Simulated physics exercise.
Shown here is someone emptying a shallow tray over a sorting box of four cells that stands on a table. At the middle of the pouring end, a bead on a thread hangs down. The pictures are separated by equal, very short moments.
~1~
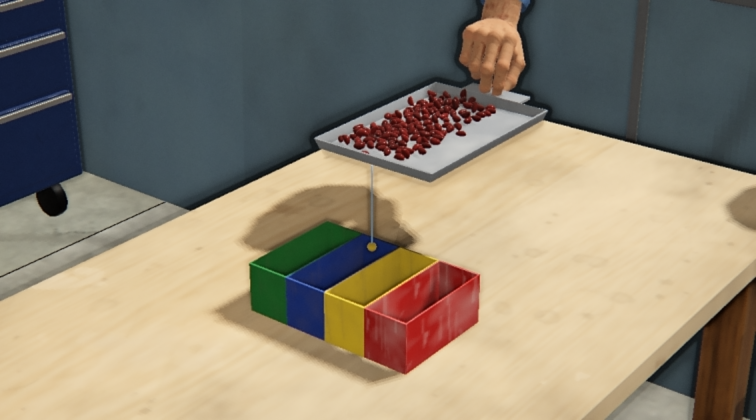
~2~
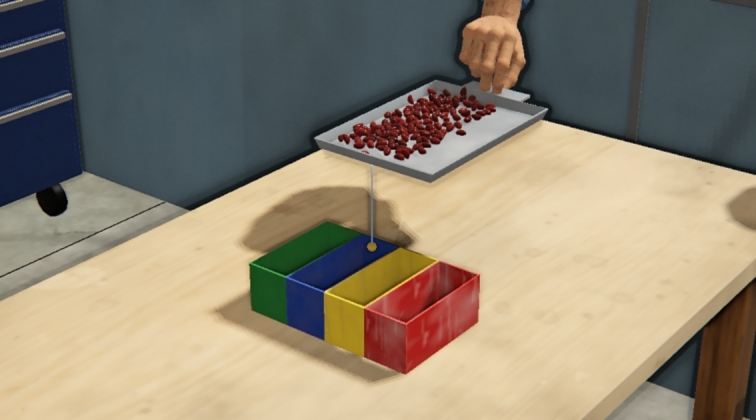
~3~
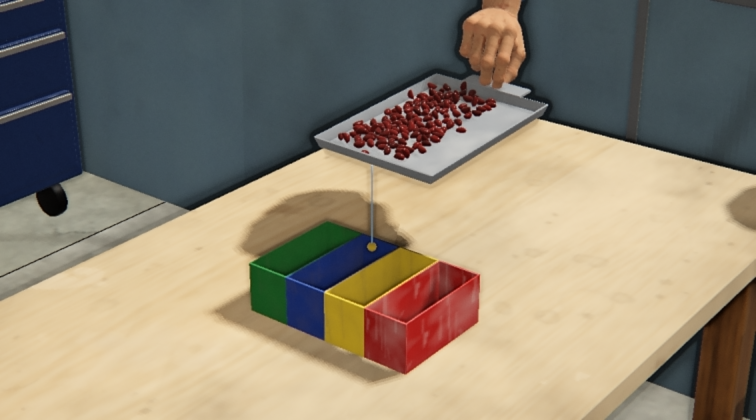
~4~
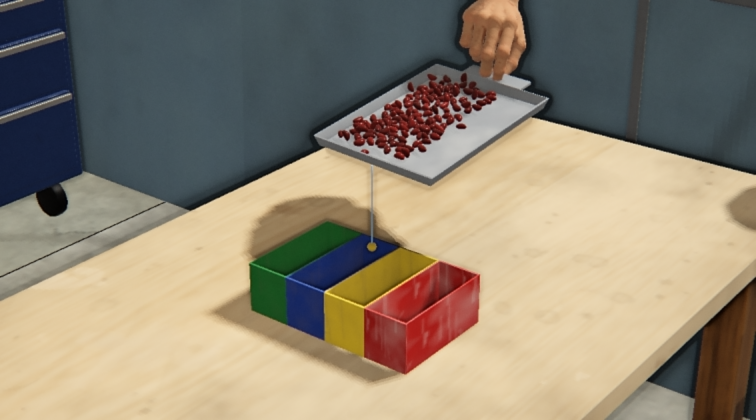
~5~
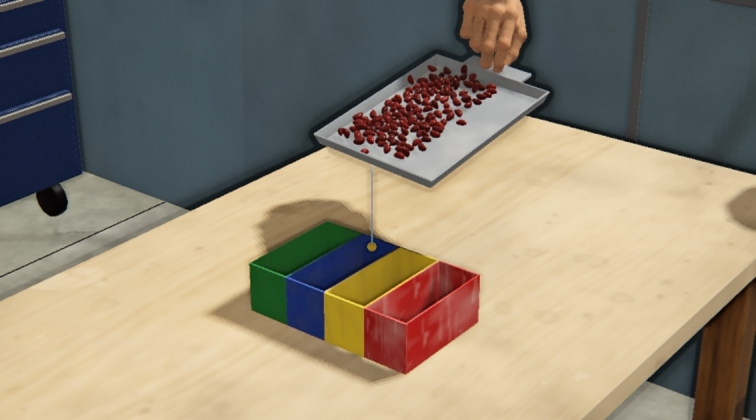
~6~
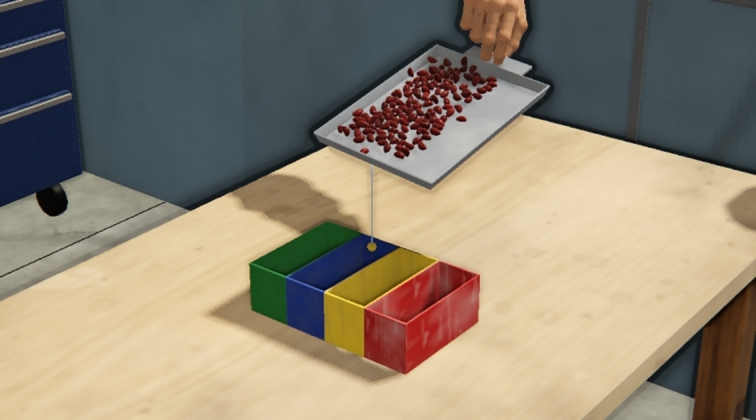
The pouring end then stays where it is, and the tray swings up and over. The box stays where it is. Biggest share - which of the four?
Red cell.
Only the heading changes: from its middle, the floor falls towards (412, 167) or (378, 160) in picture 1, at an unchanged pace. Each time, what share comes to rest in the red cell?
Shares: About 40 in a hundred, then about 10 in a hundred.
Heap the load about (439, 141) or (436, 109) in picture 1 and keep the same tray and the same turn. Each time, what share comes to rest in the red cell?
That would be 80 per cent, and then 70 per cent.
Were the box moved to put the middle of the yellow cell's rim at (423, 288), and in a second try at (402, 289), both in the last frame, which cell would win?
With the first placing it's that yellow cell, with the second it's yellow.
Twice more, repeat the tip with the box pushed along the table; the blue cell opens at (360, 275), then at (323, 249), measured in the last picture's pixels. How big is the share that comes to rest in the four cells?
About 100 per cent, then about 60 per cent.
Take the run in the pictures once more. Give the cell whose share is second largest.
I'd say the yellow one takes second place.
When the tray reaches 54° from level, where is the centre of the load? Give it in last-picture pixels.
The middle of the pieces sits at roughly (418, 135).
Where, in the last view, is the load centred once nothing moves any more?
(412, 330).
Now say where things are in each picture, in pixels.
The first frame shows corners of the pouring end (320, 138) and (431, 171), level; middle of the load (417, 125), kidney beans; bead on its thread (372, 247); green cell (269, 289); blue cell (306, 304); yellow cell (345, 320); red cell (385, 336).
The second frame shows corners of the pouring end (320, 138) and (431, 172), level; middle of the load (417, 124).
The third frame shows corners of the pouring end (320, 136) and (431, 173), tipped barely, lowest at the right corner; middle of the load (417, 121).
The fourth frame shows corners of the pouring end (320, 135) and (431, 176), tipped a little, lowest at the right corner; middle of the load (417, 116).
The fifth frame shows corners of the pouring end (320, 133) and (430, 178), tipped a little, lowest at the right corner; middle of the load (417, 112).
The sixth frame shows corners of the pouring end (319, 132) and (430, 180), tipped a little, lowest at the right corner; middle of the load (417, 107); green cell (269, 289); blue cell (306, 304); yellow cell (345, 320); red cell (385, 336).
Just after the last frame, tray tipped steeply; almost all on the tray; just a few in the red cell; just a few falling or outside the box.
A moment on, tray tipped right over; roughly two thirds on the tray; about a tenth in the red cell; just a few in the yellow cell; roughly a quarter falling or outside the box.
Further on, tray tipped past a quarter turn; roughly two thirds in the red cell; roughly a third in the yellow cell; just a few in the blue cell; just a few falling or outside the box.
When it is over, tray tipped past a quarter turn; roughly two thirds in the red cell; roughly a third in the yellow cell; just a few in the blue cell; not one in the green cell; just a few outside the box.
